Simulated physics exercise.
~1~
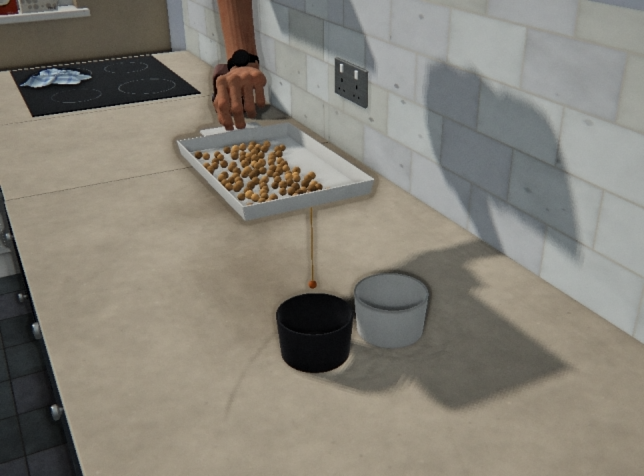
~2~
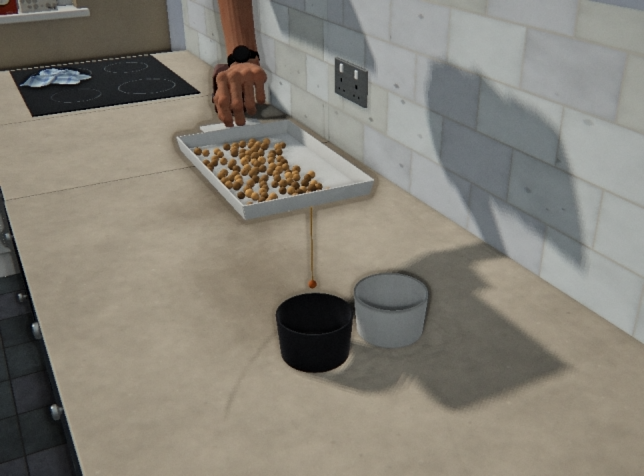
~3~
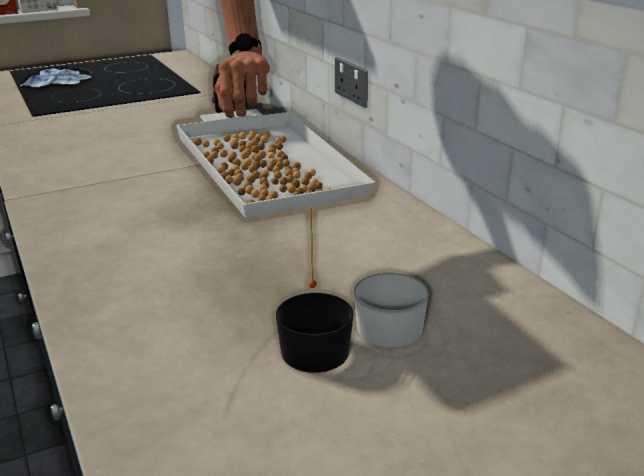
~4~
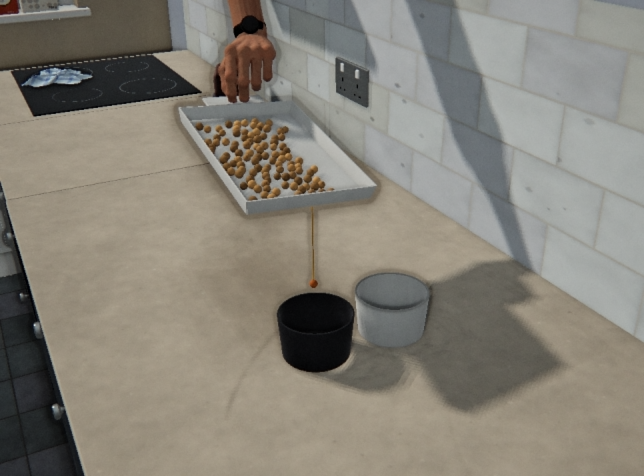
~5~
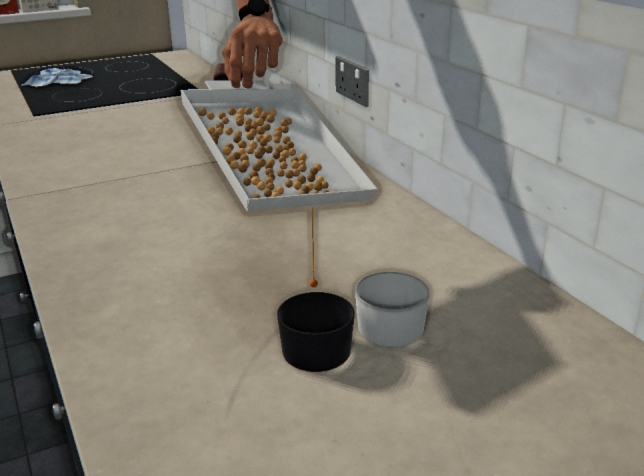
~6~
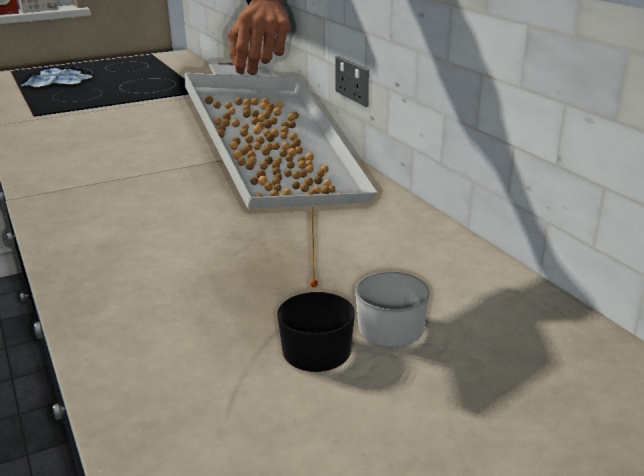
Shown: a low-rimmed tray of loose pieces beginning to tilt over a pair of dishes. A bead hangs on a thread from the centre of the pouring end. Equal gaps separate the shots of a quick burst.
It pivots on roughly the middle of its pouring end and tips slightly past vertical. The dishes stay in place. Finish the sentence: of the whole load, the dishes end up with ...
... more than half.
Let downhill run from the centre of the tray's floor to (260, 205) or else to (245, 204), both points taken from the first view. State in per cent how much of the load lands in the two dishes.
Around 20 percent for the first aim and around 0 percent for the second.
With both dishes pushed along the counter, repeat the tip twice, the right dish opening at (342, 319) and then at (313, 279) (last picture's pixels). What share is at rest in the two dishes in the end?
In turn 0 and 0 in a hundred.
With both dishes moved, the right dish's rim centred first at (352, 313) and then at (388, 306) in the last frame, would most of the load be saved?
First shift, a minority share; second shift, a minority share.
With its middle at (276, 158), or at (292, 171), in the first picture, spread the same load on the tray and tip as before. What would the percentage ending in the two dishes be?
Roughly 80 per cent, then roughly 90 per cent.
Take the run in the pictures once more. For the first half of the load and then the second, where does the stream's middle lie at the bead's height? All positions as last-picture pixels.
(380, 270) first, (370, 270) later.
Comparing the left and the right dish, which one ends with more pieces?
The one in question is the right-side one.
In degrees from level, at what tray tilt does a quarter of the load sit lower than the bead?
Roughly 80 degrees at that moment.
Soon, tray tipped steeply; most on the tray; a stray few in the right dish; a small part in the air.
A while on, tray tipped past a quarter turn; about a quarter on the tray; about two thirds in the right dish; a small part outside both; about a quarter in the air.
Towards the end, tray tipped past a quarter turn; most in the right dish; about a quarter outside both.
Finally, tray tipped past a quarter turn; none in the left dish; most in the right dish; about a quarter outside both.
